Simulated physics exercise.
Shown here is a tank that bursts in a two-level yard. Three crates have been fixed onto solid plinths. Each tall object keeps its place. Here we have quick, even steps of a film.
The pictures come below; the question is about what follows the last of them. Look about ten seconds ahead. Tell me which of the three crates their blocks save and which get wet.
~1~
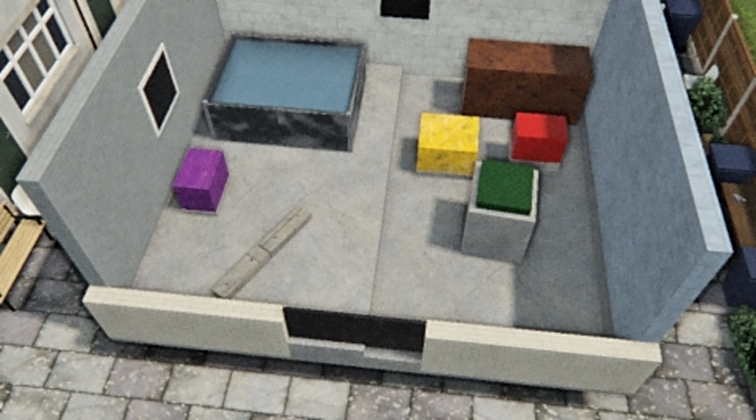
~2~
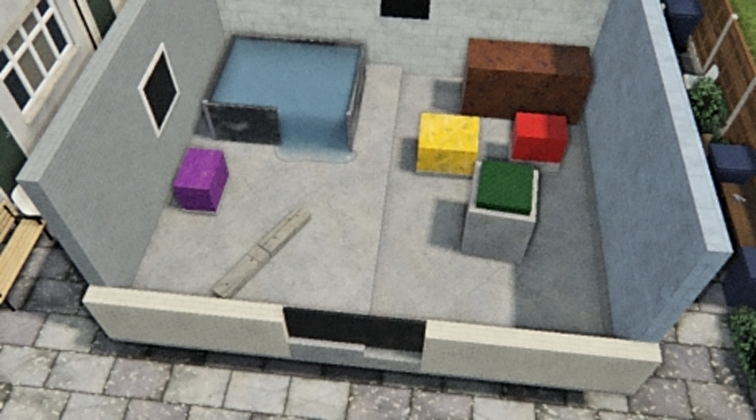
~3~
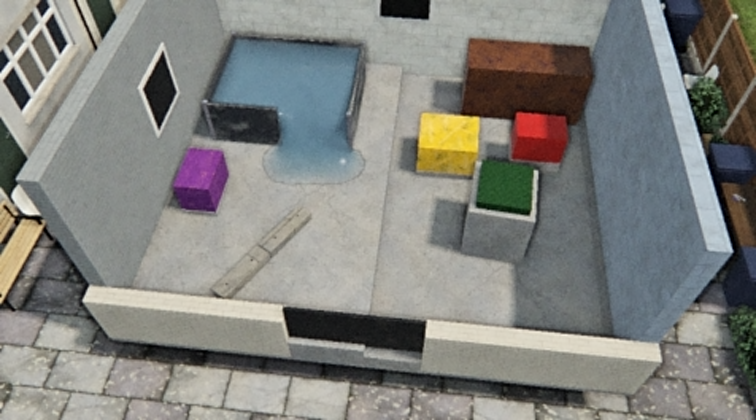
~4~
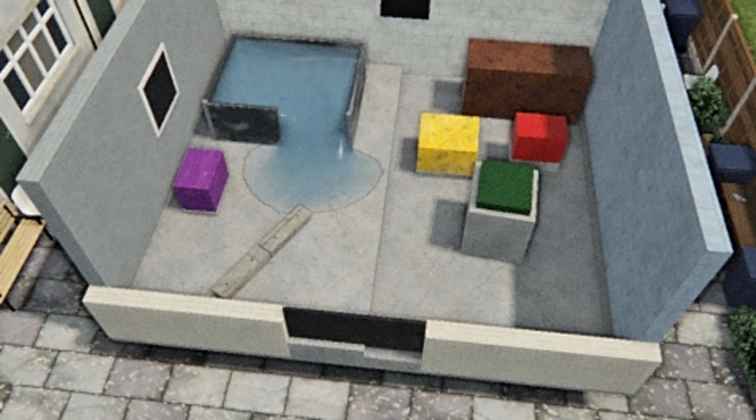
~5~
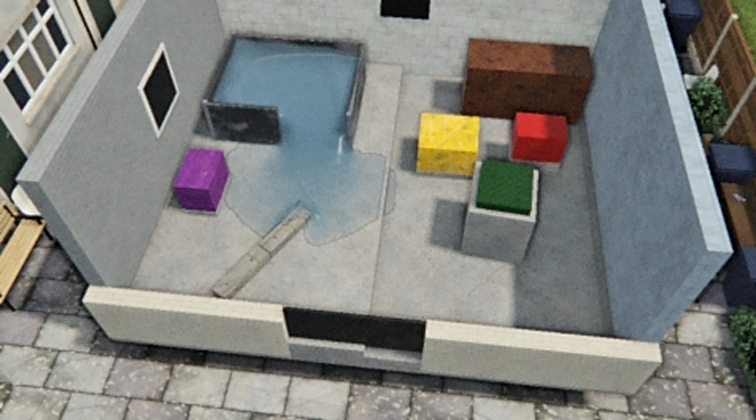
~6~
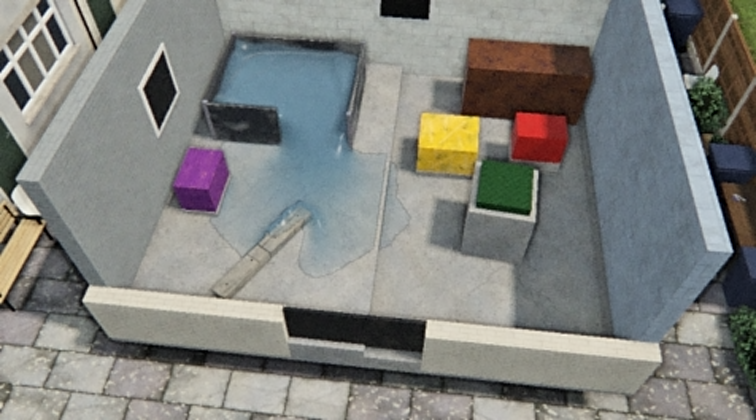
The red crate avoids any dampness from the water. The yellow crate gets dampened by the water. The purple crate gets dampened by the water.
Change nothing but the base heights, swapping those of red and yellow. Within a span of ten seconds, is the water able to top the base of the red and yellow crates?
Result: Red crate gets splashed; yellow crate comes through fine.
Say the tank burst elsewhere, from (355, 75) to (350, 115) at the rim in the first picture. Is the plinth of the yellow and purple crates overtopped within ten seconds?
The yellow one is reached; the purple one is untouched.
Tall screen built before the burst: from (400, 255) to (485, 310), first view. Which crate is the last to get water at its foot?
I'd go with the red one.
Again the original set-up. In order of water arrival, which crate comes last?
Pick: The red-painted one.
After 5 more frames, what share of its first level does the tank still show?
My figure is about 66 in a hundred.
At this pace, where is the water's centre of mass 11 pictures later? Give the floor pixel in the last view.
Roughly (307, 179).
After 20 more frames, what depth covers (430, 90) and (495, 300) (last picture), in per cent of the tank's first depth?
Respectively about 0 and 16 per cent.
A moment on, water covers 40 % of the floor; the red crate not reached, the yellow crate water round its plinth, the purple crate water round its plinth.
Next, water covers 50 % of the floor; the red crate not reached, the yellow crate water round its plinth, the purple crate water round its plinth.
Then, water covers 60 % of the floor; the red crate water round its plinth, the yellow crate water round its plinth, the purple crate water round its plinth.
Later, water covers 85 % of the floor; the red crate water round its plinth, the yellow crate water round its plinth, the purple crate water round its plinth.
In the end, water covers 95 % of the floor; the red crate stayed above the water, the yellow crate was topped, the purple crate was topped.
